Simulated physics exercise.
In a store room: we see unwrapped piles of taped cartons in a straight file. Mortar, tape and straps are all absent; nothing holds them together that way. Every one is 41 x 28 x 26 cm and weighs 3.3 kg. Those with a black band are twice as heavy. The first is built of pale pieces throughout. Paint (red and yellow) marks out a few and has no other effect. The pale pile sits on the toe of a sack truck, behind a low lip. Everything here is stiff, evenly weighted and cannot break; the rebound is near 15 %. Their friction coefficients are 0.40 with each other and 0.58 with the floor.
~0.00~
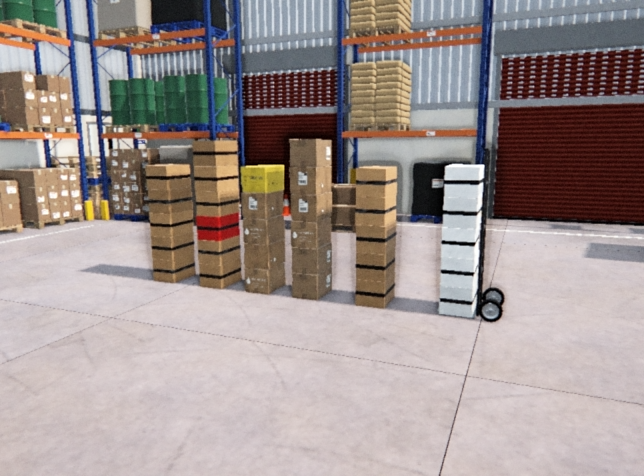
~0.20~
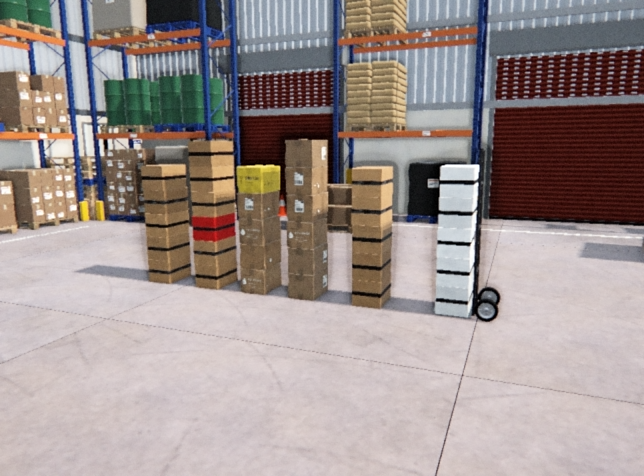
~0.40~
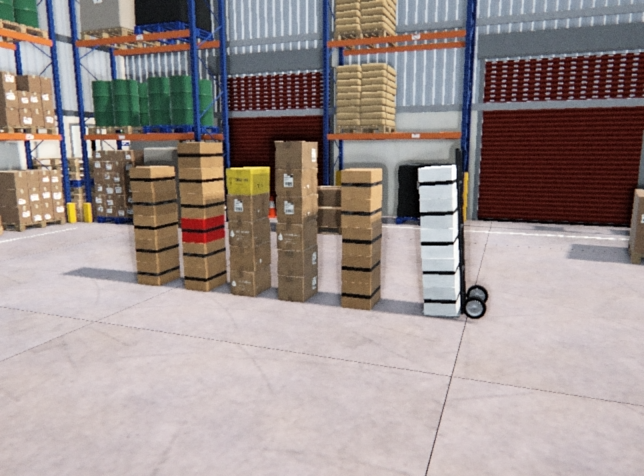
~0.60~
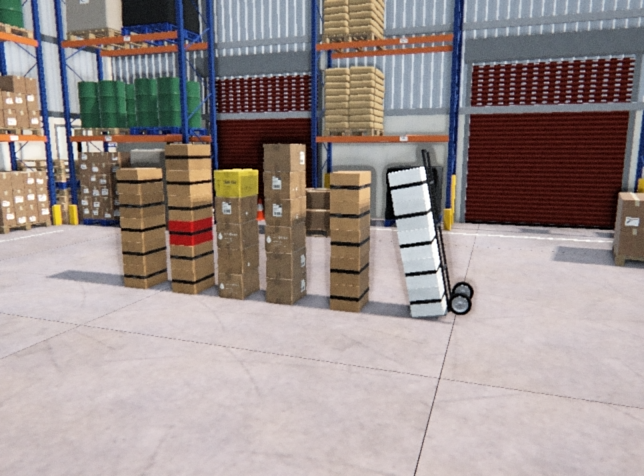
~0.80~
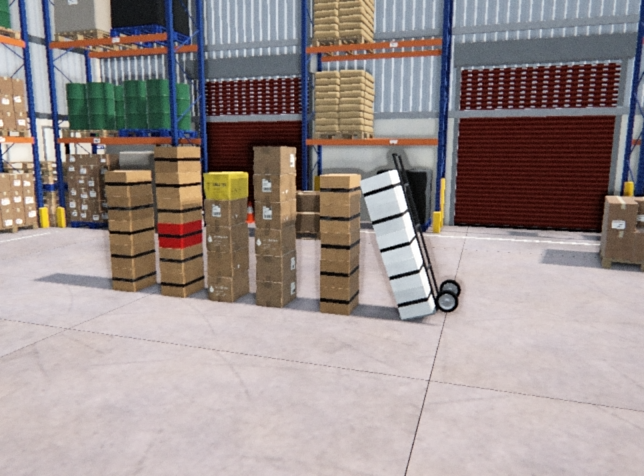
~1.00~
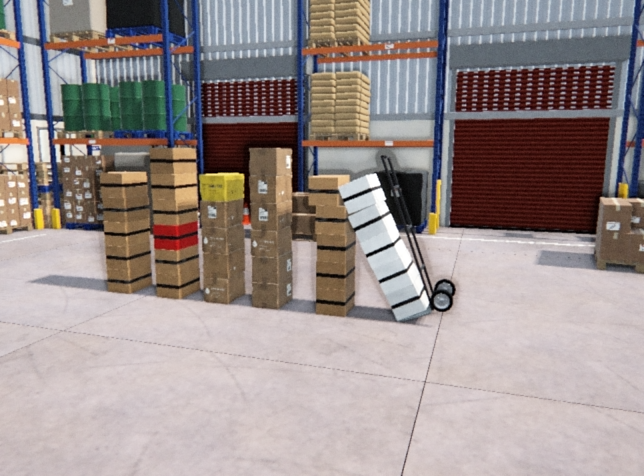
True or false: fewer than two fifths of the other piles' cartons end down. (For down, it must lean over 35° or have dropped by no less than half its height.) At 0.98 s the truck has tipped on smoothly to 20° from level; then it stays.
False.
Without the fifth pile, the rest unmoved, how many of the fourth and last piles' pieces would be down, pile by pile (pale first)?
In that case fourth pile: 5; last pile: 4.
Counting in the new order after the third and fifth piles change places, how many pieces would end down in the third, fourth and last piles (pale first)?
Down tally in the new order: Third = 6, fourth = 5, last = 5.
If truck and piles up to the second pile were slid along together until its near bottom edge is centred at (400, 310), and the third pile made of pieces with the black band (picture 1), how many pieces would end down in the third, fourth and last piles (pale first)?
Down by pile: Third 6, fourth 5, last 4.
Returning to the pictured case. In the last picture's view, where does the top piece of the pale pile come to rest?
The top pale piece ends up roughly at (294, 245).
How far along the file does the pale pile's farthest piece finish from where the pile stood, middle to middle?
120 cm.
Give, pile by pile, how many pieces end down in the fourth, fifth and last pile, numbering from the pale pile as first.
Pieces: Fourth 5, fifth 6, last 4.
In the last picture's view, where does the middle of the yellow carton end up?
I'd say its middle settles close to (96, 232).
After 1.78 s, 5 of the pale pile down; none of the 27 other cartons down, 11 disturbed.
After 2.52 s, 5 of the pale pile down; 11 of the 27 other cartons down; yellow carton 21° from how it stood; red carton 14° from how it stood.
After 3.40 s, 5 of the pale pile down; 26 of the 27 other cartons down; red carton 65° from how it stood, 21 cm lower; yellow carton 65° from how it stood, 46 cm lower.
In the end (5.0 s), 5 of the pale pile down; 26 of the 27 other cartons down; red carton on its side; yellow carton on its side. That is 96 per cent. From the last view, middles, red carton near (108, 254), yellow carton near (96, 232).
